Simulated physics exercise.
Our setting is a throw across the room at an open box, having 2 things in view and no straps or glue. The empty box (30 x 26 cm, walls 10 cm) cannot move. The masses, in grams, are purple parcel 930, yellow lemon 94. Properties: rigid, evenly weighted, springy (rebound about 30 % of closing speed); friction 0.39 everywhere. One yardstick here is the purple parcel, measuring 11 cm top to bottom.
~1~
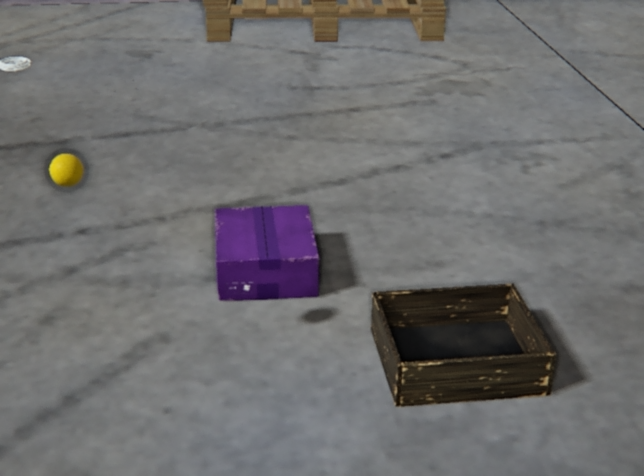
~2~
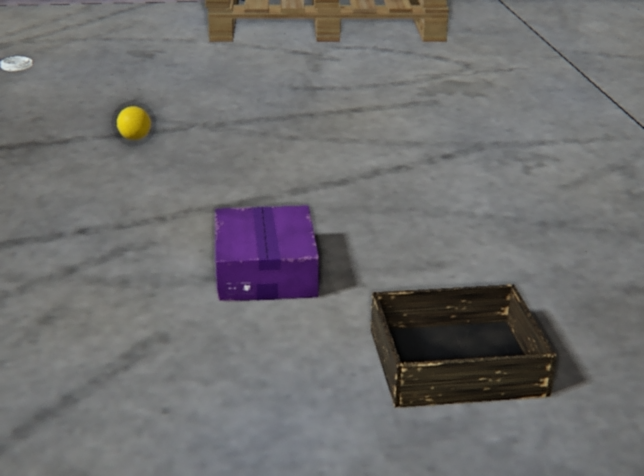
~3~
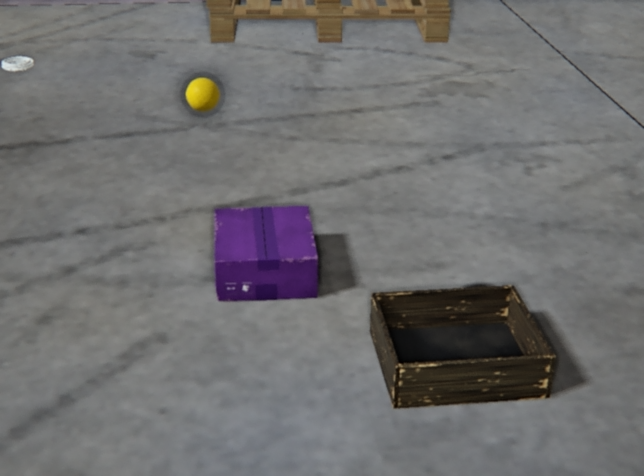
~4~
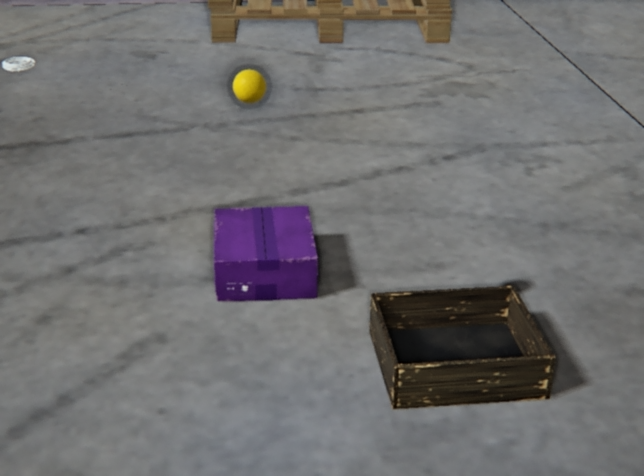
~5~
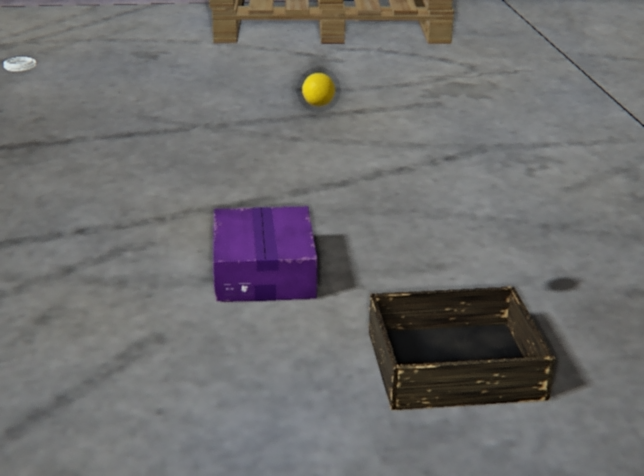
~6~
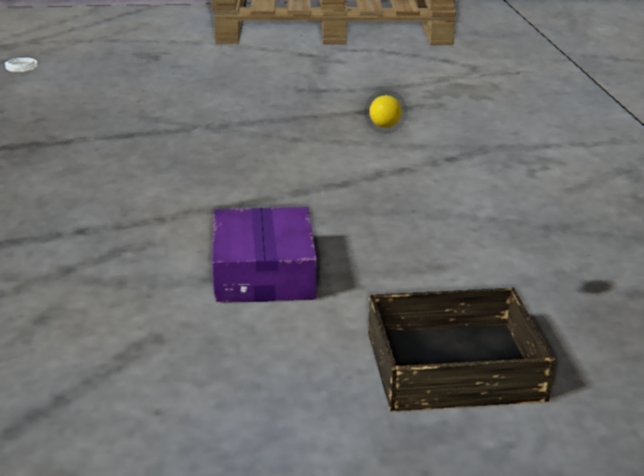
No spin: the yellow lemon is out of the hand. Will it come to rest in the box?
No - not inside at the finish.
Then, 0.20 s after the last picture, 28 cm from the box's middle; yellow lemon near (574, 289).
Then, 0.40 s after the last picture, lemon outside, 60 cm from the box's middle.
Then, 0.50 s after the last picture, lemon outside, 72 cm from the box's middle.
Then, 0.80 s after the last picture, lemon outside, 92 cm from the box's middle.
By the end, lemon outside, 101 cm from the box's middle; purple parcel in place, give or take 10 cm.
